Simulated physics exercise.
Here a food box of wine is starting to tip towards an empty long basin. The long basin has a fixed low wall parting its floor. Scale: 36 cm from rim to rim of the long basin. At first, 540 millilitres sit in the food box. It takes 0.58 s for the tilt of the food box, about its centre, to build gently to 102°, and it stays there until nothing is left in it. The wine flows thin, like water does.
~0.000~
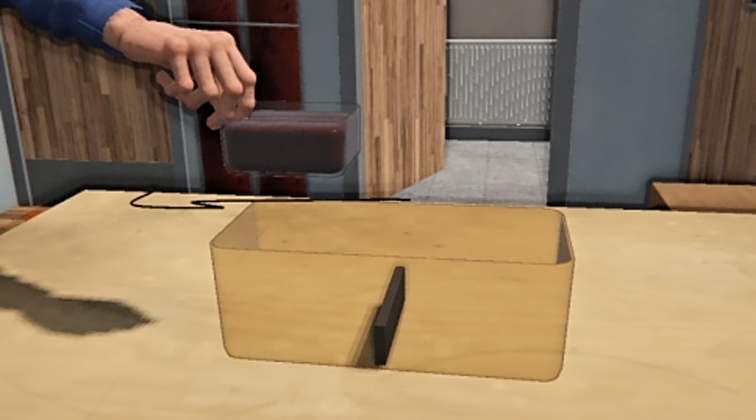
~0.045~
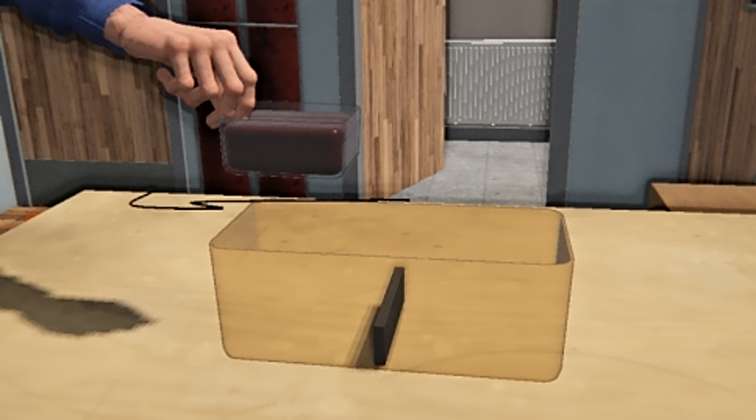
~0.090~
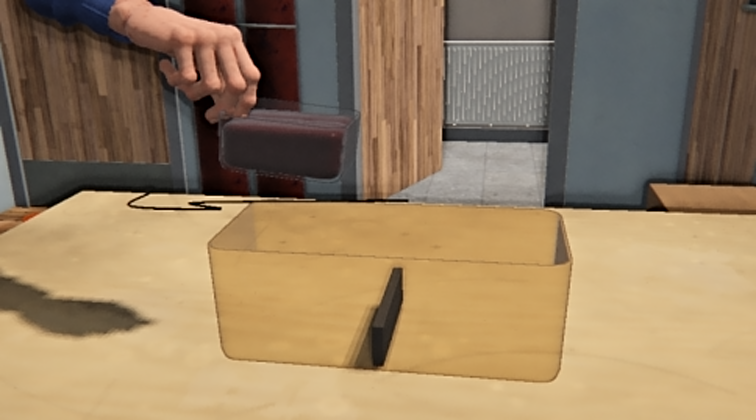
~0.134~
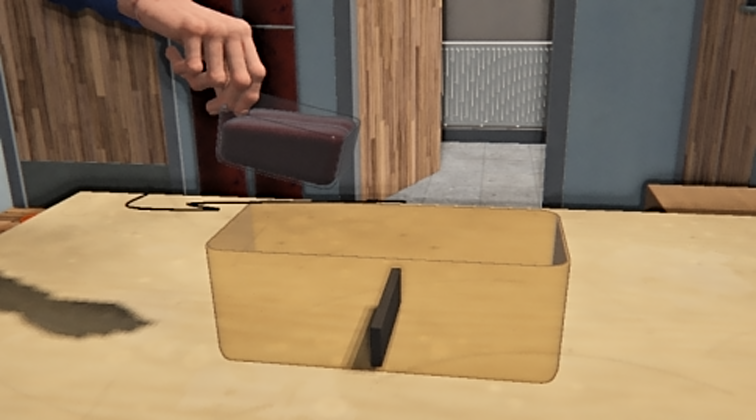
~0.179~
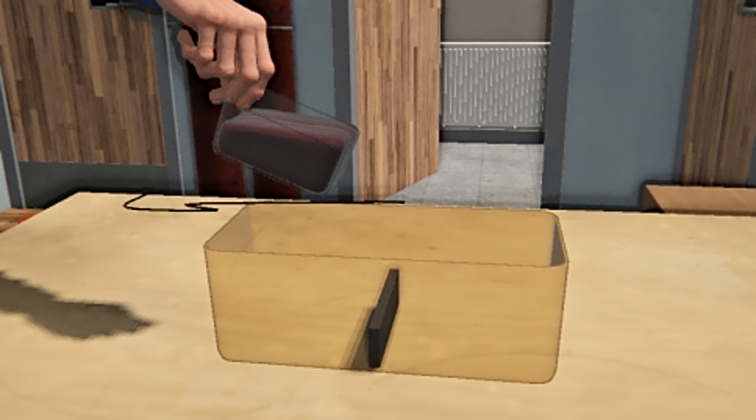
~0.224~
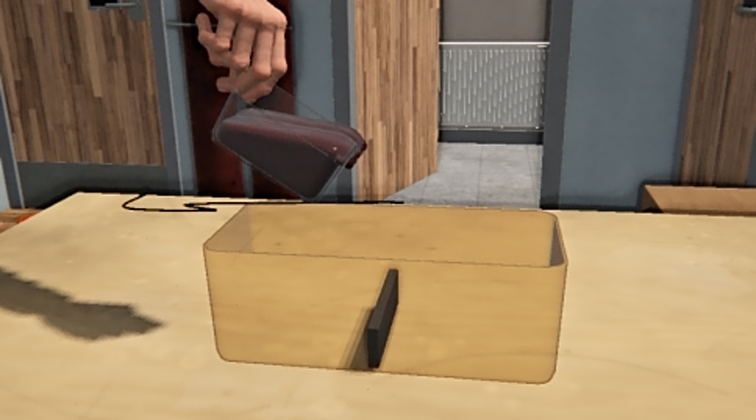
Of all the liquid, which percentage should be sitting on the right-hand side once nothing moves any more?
Around 69 per cent should be sitting there.
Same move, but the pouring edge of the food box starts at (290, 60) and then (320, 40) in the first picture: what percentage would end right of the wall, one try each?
Some 5 and 60 per cent, in that order.
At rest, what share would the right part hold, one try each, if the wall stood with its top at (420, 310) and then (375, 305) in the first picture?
Roughly 35 per cent, then 75 per cent.
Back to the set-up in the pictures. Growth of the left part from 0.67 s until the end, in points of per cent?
Near 5 percent, give or take.
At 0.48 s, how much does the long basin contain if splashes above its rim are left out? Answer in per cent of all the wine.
About 62%.
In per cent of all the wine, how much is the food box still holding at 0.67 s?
About 3 percent.
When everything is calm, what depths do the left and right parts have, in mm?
6 mm left, 14 mm right.
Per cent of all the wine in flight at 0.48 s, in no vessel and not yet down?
Estimate: About 26 % of all of it.
By 0.48 s the tilt is 95° and 13 per cent is still to pour, 14 is left of the wall and 48 right of it.
By 0.67 s the tilt is 102° and 3 per cent is still to pour, 25 is left of the wall and 70 right of it.
By 0.87 s the tilt is 102° and 0 per cent is still to pour, 30 is left of the wall and 69 right of it.
By 1.08 s the tilt is 102° and 0 per cent is still to pour, 30 is left of the wall and 69 right of it.
At rest 30 per cent lies left of the wall, 69 right of it and 1 outside.
